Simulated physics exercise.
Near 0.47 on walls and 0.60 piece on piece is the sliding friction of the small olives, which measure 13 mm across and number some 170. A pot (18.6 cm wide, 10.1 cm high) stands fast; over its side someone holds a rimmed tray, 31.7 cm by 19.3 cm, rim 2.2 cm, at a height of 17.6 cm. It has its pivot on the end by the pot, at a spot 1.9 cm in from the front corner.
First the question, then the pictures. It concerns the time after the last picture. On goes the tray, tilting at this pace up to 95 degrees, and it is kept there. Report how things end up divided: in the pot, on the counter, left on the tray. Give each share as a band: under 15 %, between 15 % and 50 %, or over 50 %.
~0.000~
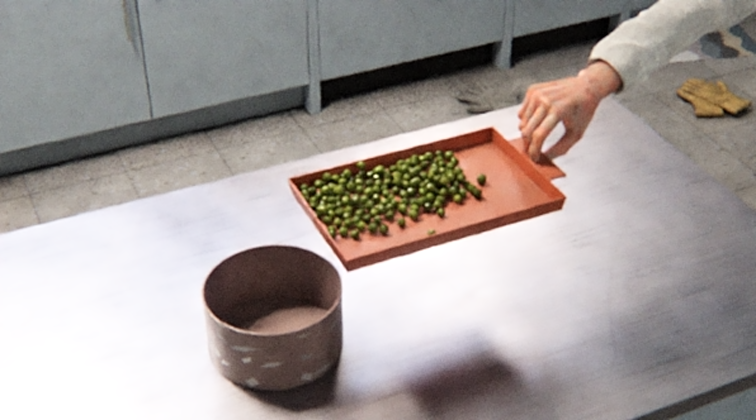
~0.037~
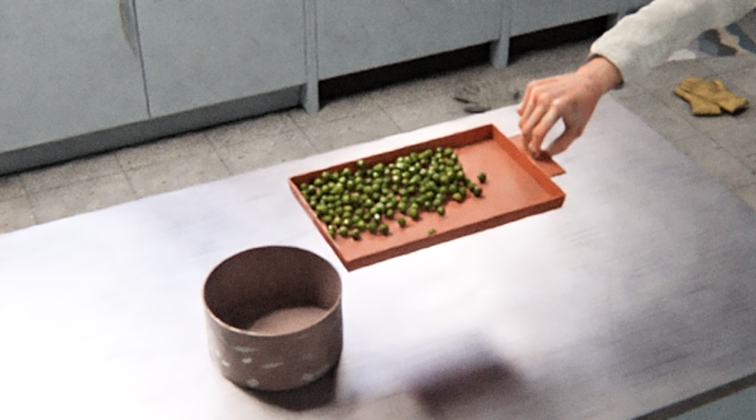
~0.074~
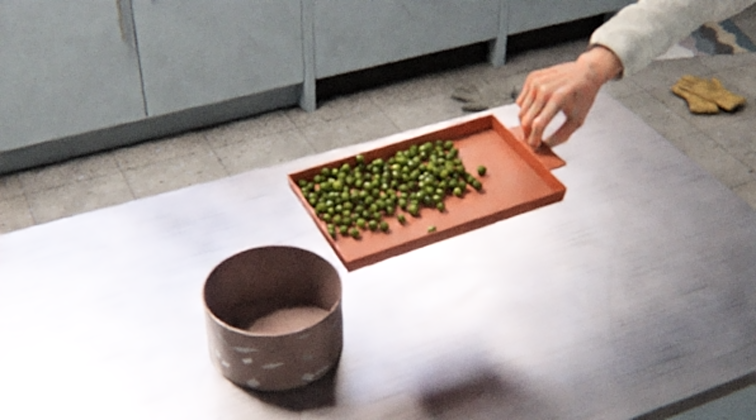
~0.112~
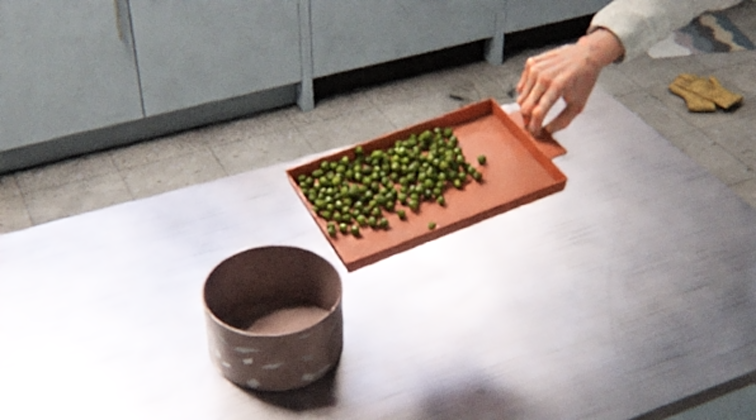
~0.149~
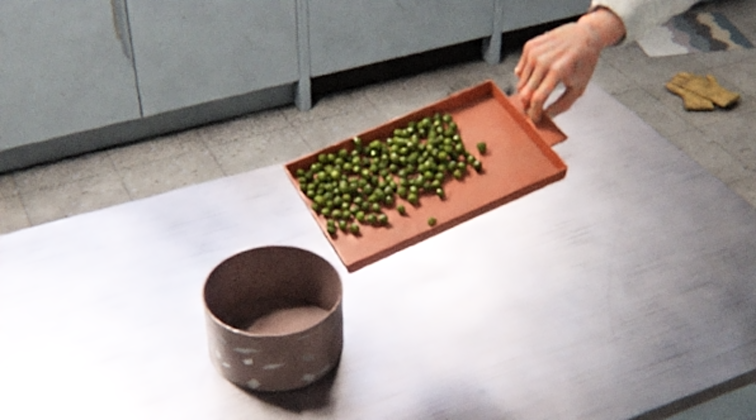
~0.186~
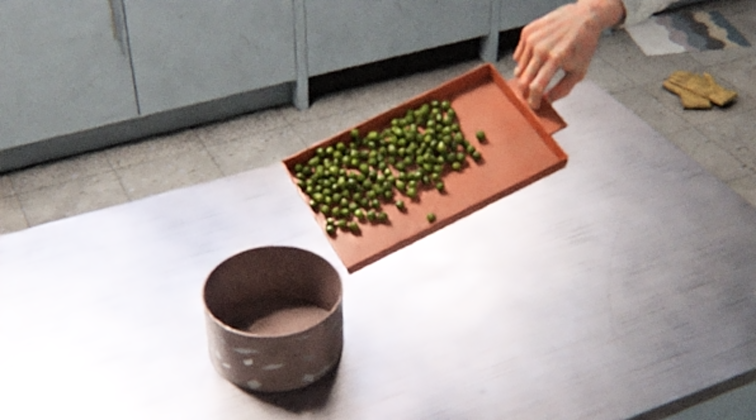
Pot: Very little; counter: Over half the load; tray: Very little.
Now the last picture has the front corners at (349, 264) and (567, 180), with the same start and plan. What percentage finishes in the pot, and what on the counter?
Per cent by place - pot 0, counter 95.
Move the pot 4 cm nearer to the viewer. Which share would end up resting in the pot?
Then roughly 40 percent would land in it.
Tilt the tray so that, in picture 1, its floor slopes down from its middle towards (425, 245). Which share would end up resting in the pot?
Estimate: Some 0 per cent.
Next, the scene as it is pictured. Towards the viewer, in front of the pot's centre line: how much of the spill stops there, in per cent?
Estimate: Close to 100 per cent of the pieces.
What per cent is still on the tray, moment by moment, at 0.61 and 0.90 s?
About 90, 5.
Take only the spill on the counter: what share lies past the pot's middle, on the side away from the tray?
I'd put it at close to 60 per cent.
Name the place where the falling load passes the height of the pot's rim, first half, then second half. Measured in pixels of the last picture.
Roughly (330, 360) to start, and after that (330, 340).
Then, at 0.44 s, tilt 57 degrees; the tray holds 100 %, the pot 0 %.
After 0.61 s, tilt 83 degrees; the tray holds 90 %, the pot 0 %.
After 0.90 s, tilt 95 degrees; the tray holds 5 %, the pot 0 %.
At rest (1.7 s), pot 0 %, counter 95 %, tray 0 %.
